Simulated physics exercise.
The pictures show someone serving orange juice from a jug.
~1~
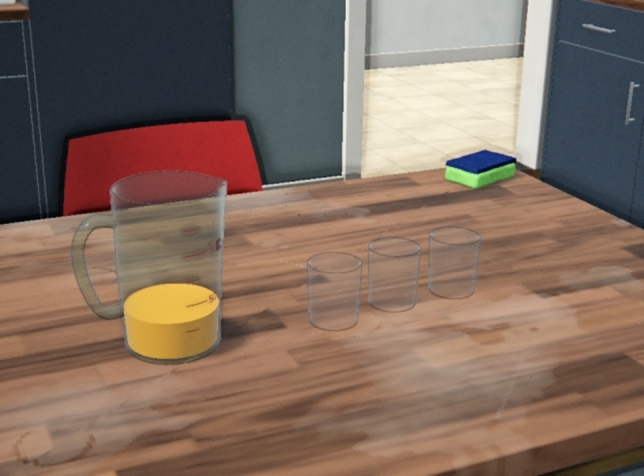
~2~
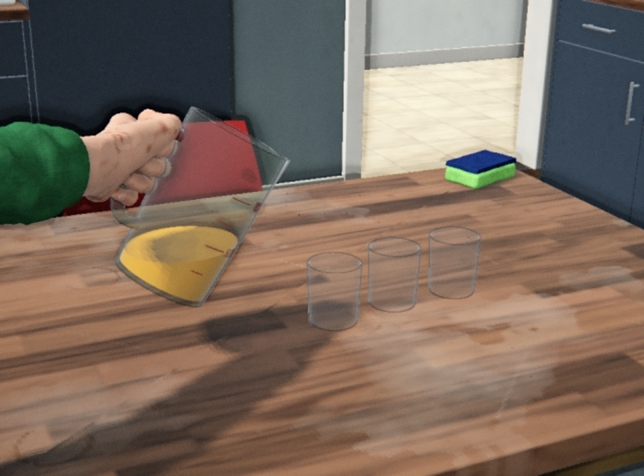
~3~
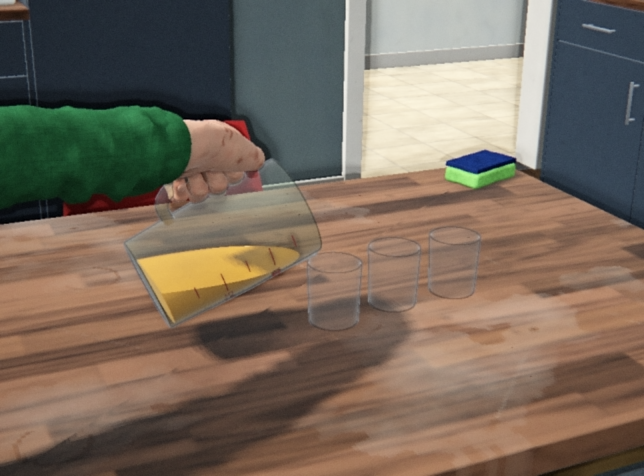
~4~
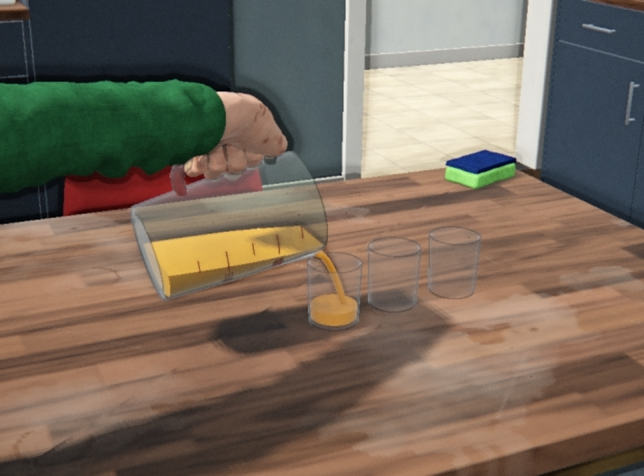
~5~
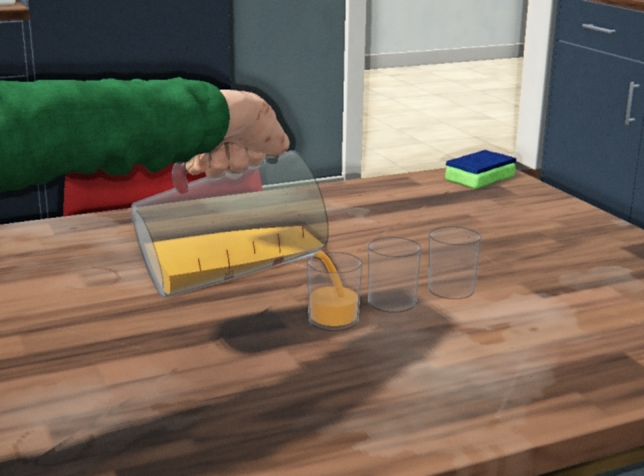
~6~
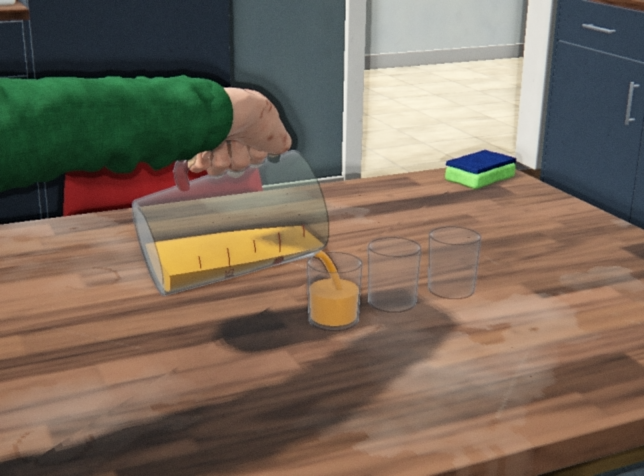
Green-sleeved hand lifting a clear jug of orange juice from a wooden table, tilting it and pouring into the leftmost of three glasses.
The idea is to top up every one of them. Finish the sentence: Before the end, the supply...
Before the end, the supply is used up.
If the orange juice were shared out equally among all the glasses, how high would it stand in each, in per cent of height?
65 per cent, by my count.
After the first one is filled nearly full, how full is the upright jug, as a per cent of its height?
My estimate is close to 15 in a hundred.
Next, the first is about three quarters full.
After that, the first is done and the jug has about half of its load.
Finally, the jug is empty with two filled and the next at a little of a serving.
